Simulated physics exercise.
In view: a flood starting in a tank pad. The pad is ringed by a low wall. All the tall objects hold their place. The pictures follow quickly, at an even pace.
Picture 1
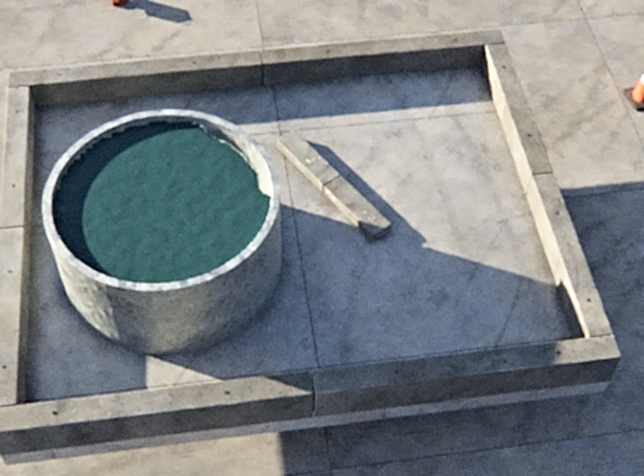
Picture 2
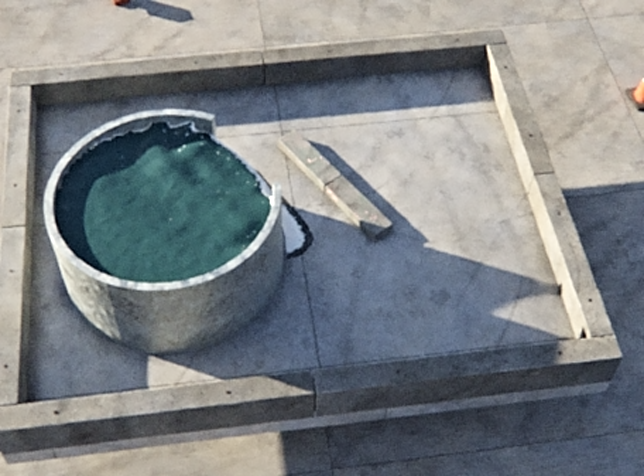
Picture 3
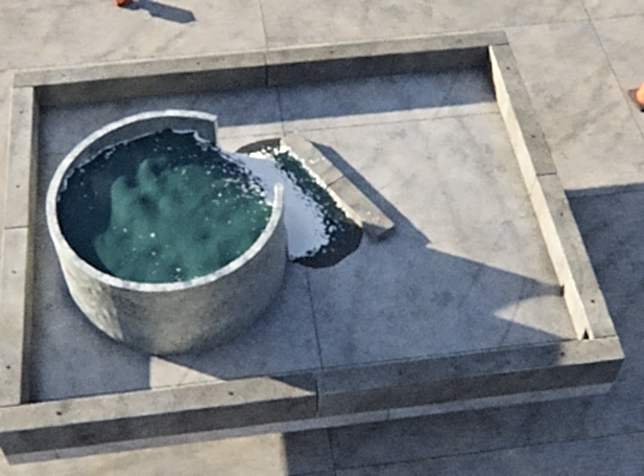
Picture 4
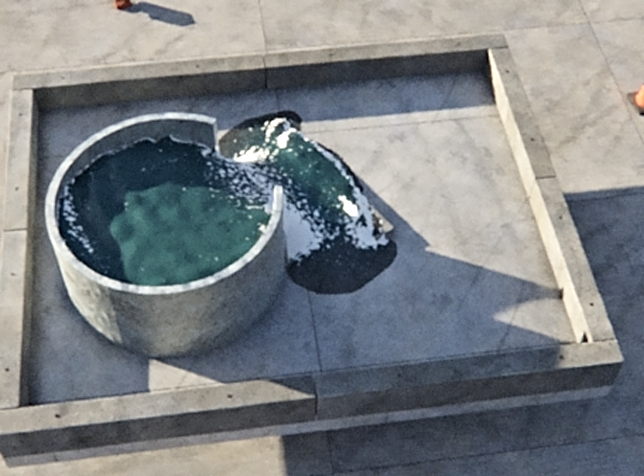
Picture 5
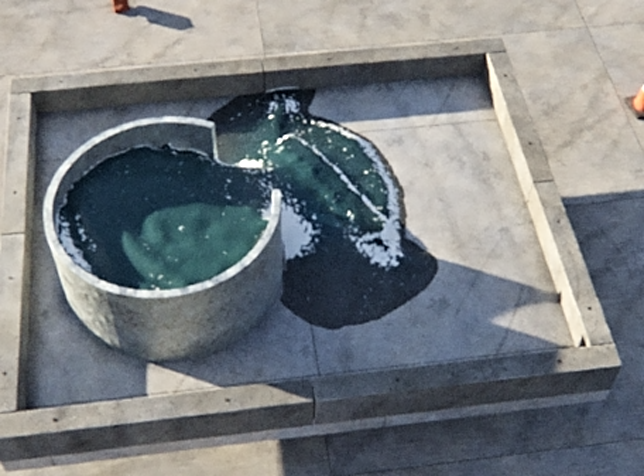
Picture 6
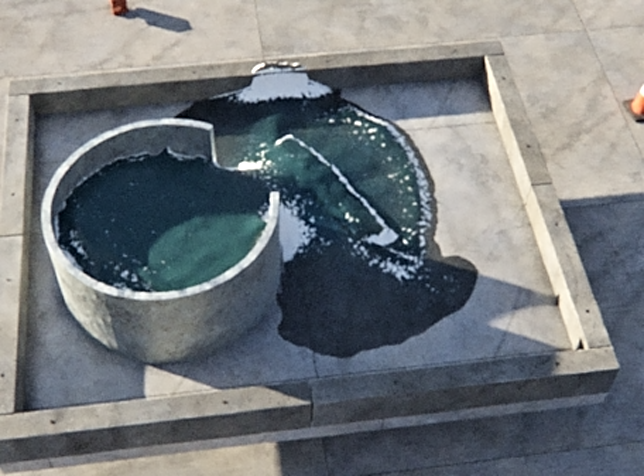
The clip opens on a round concrete tank of still green water inside a low-walled rectangular pad. A gap opens in the tank's right side, and foaming water pours out over a slanting block on the floor. The dark, wet patch spreads right, up to the back wall and toward the front, as the tank's level drops.
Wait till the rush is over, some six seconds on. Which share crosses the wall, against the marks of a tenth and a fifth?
It loses not even a tenth.
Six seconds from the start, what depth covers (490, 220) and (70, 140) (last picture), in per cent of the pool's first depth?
In that order: 16 and 16 per cent.
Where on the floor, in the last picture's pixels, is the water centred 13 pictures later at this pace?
Around (318, 218).
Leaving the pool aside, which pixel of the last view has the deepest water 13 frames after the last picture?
Roughly at (481, 86).
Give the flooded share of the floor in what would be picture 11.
Near 65 in a hundred.
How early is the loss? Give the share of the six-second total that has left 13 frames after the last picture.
Near 80 in a hundred.
A moment on, water covers 50 % of the floor; the low wall has let 0 % over.
Next, water covers 55 % of the floor; the low wall has let 0 % over.
Then, water covers 65 % of the floor; the low wall has let 3 % over.
Later, water covers 75 % of the floor; the low wall has let 4 % over.
In the end, water covers 80 % of the floor; the low wall has let 4 % over.
